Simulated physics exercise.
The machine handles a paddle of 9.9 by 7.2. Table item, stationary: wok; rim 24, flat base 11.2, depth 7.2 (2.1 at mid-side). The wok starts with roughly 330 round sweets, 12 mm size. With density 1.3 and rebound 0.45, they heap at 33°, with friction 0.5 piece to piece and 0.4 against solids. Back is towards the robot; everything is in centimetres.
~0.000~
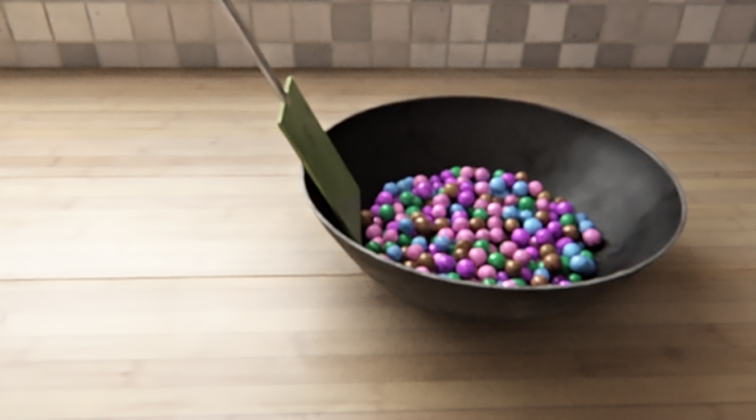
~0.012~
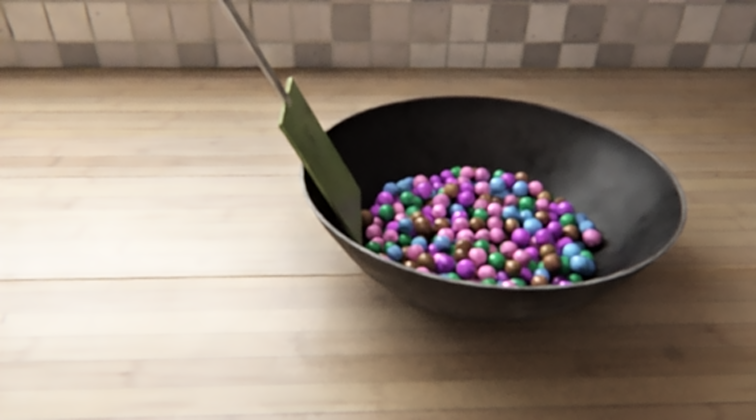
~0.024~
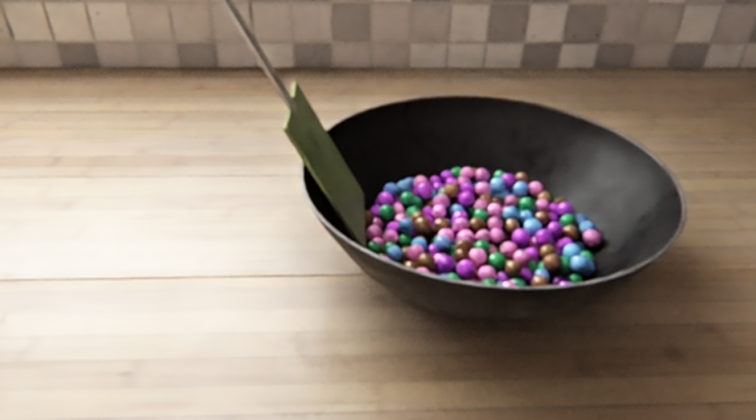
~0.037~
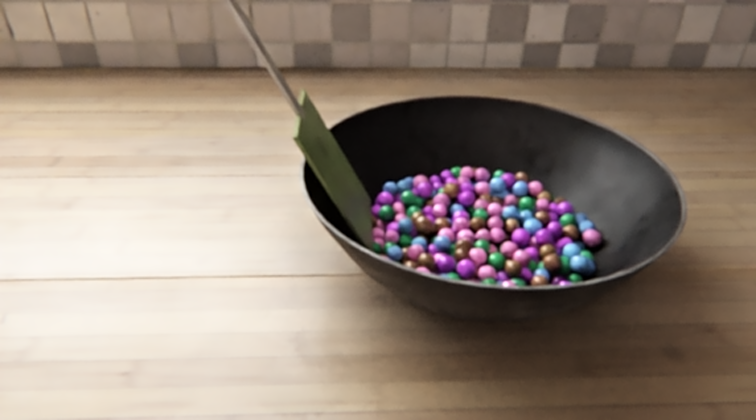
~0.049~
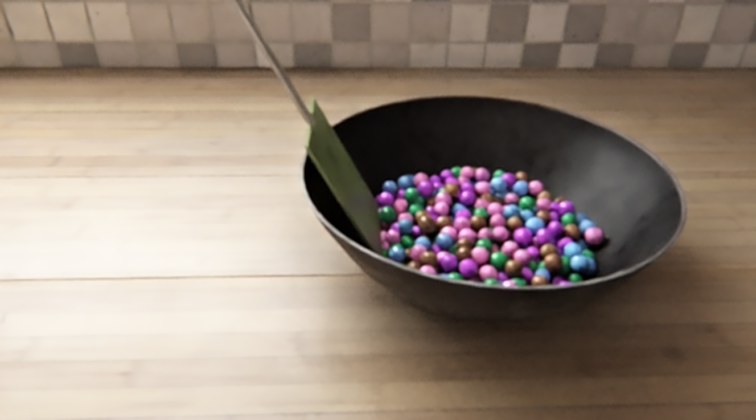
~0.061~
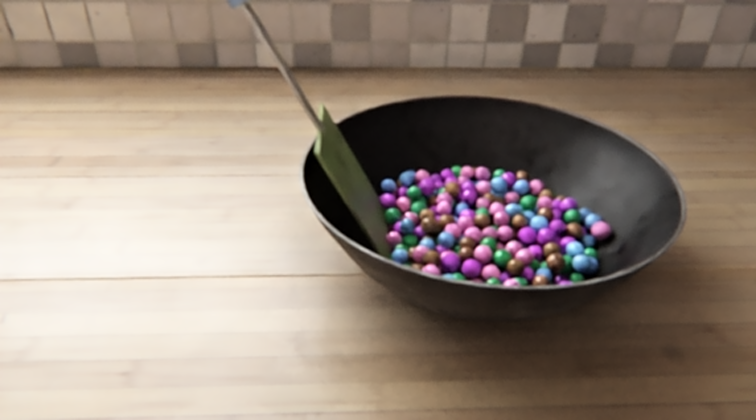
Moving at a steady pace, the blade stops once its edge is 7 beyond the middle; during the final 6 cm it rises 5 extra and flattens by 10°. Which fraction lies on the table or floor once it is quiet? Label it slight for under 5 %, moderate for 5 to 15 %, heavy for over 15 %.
Label: Moderate.
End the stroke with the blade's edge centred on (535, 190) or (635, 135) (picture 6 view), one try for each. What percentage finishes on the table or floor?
Close to 0 and close to 25 per cent, respectively.
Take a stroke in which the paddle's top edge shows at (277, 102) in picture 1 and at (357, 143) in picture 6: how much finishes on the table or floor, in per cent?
25 per cent.
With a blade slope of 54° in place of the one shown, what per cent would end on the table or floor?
That would leave close to 10 per cent on the table or floor.
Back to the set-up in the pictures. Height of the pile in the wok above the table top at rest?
It reaches about 7.0 cm.
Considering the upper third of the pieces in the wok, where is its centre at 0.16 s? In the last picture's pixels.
(548, 216).
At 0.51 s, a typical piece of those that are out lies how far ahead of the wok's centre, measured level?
Roughly 16 centimetres ahead.
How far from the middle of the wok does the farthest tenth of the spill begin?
I reckon it's some 30 centimetres.
After 0.16 s, sloping 63°, highest piece 7 above the table; 329 in the wok.
After 0.26 s, sloping 59°, highest piece 8 above the table; 328 in the wok, 1 on the blade or in flight.
After 0.51 s, sloping 53°, highest piece 8 above the table; 296 in the wok, 25 on the table or floor, 8 on the blade or in flight.
After 1.56 s, sloping 53°, highest piece 7 above the table; 296 in the wok, 33 on the table or floor.
At rest, 296 in the wok, 33 on the table or floor. That is 10 % on the table or floor.
